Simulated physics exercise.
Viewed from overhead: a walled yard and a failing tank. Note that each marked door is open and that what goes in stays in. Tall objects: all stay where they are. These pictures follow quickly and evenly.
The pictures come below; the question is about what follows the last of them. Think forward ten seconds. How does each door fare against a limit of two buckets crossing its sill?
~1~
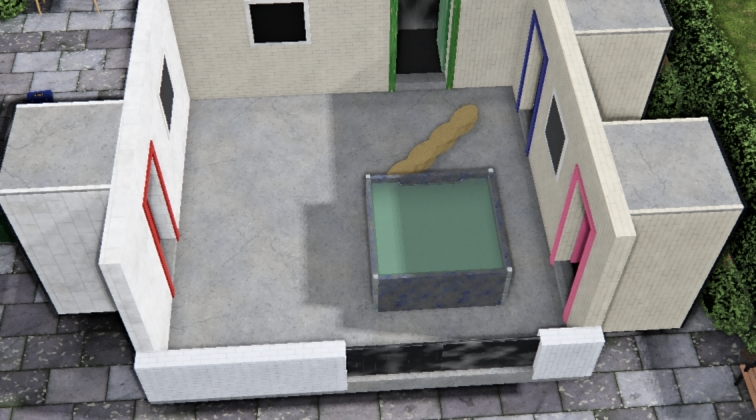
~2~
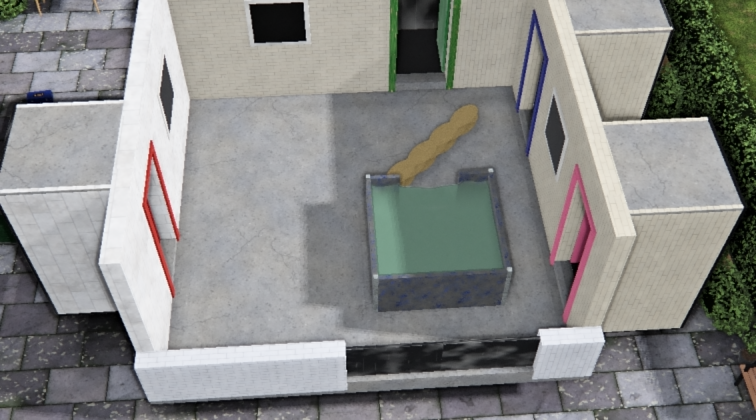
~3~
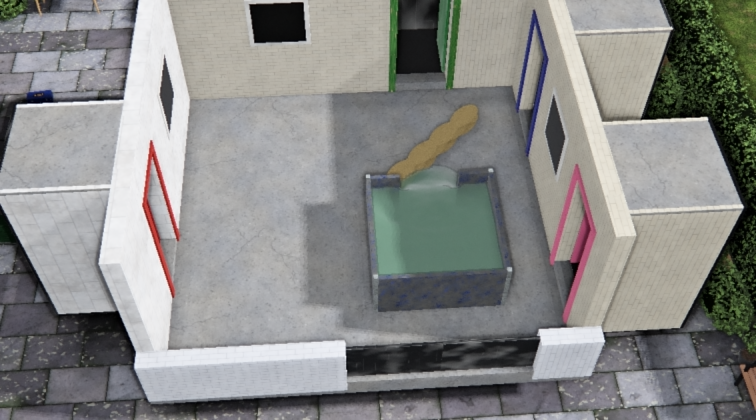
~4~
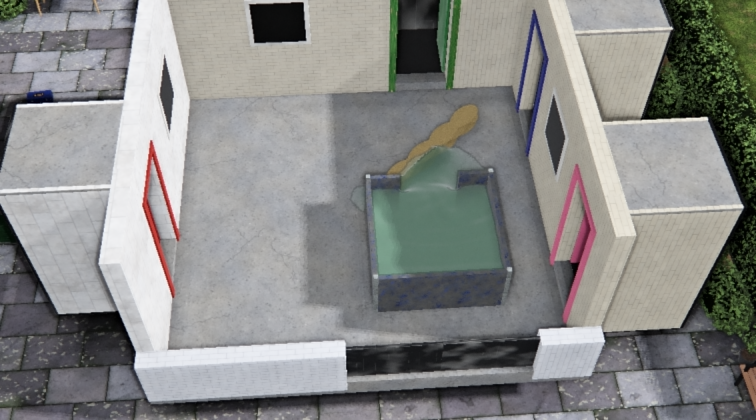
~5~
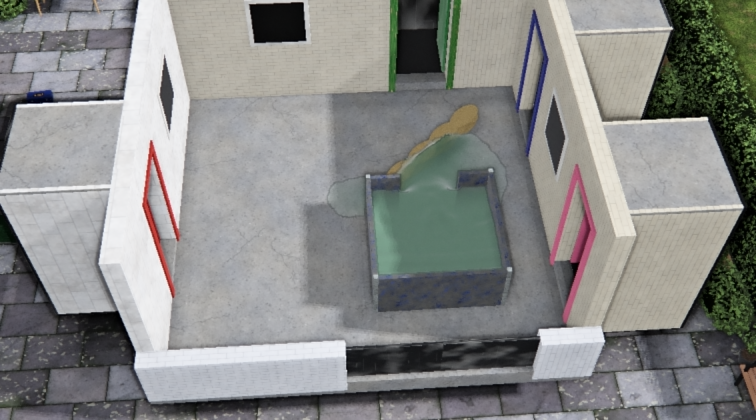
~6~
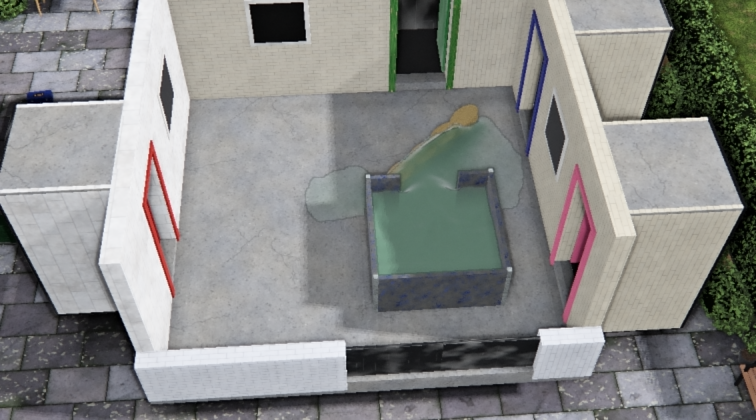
The green door stays within the limit. The pink door stays within the limit. The red door stays within the limit. The blue door goes past the limit.
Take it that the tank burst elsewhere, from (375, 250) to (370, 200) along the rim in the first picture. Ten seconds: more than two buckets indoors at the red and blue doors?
Result - red: Above the limit; blue: Below the limit.
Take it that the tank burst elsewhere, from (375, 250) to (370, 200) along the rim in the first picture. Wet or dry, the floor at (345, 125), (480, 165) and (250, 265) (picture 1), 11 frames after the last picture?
So: Spared, then spared, then wetted.
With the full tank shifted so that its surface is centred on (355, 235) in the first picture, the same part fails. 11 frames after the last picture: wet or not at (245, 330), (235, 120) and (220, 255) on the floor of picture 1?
In the order asked: Not reached, reached by the flood, not reached.
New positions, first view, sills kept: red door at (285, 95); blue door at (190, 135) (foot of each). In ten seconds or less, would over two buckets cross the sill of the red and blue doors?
First red door is not flooded, then blue door is flooded.
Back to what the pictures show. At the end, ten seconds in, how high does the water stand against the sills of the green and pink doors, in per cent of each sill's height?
Close to 30 per cent for the first one and close to 50 per cent for the second.
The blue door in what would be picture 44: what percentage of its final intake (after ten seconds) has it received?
My guess is about 90 %.
A moment on, water covers 30 % of the floor; the green door wet at the sill, nothing in, the pink door not reached, the red door not reached, the blue door far over two buckets in.
Next, water covers 50 % of the floor; the green door wet at the sill, nothing in, the pink door not reached, the red door not reached, the blue door far over two buckets in.
Then, water covers 60 % of the floor; the green door wet at the sill, nothing in, the pink door wet at the sill, nothing in, the red door wet at the sill, nothing in, the blue door far over two buckets in.
Later, water covers 75 % of the floor; the green door wet at the sill, nothing in, the pink door wet at the sill, nothing in, the red door wet at the sill, nothing in, the blue door far over two buckets in.
In the end, water covers 95 % of the floor; the green door wet at the sill, nothing in, the pink door wet at the sill, nothing in, the red door wet at the sill, nothing in, the blue door far over two buckets in.
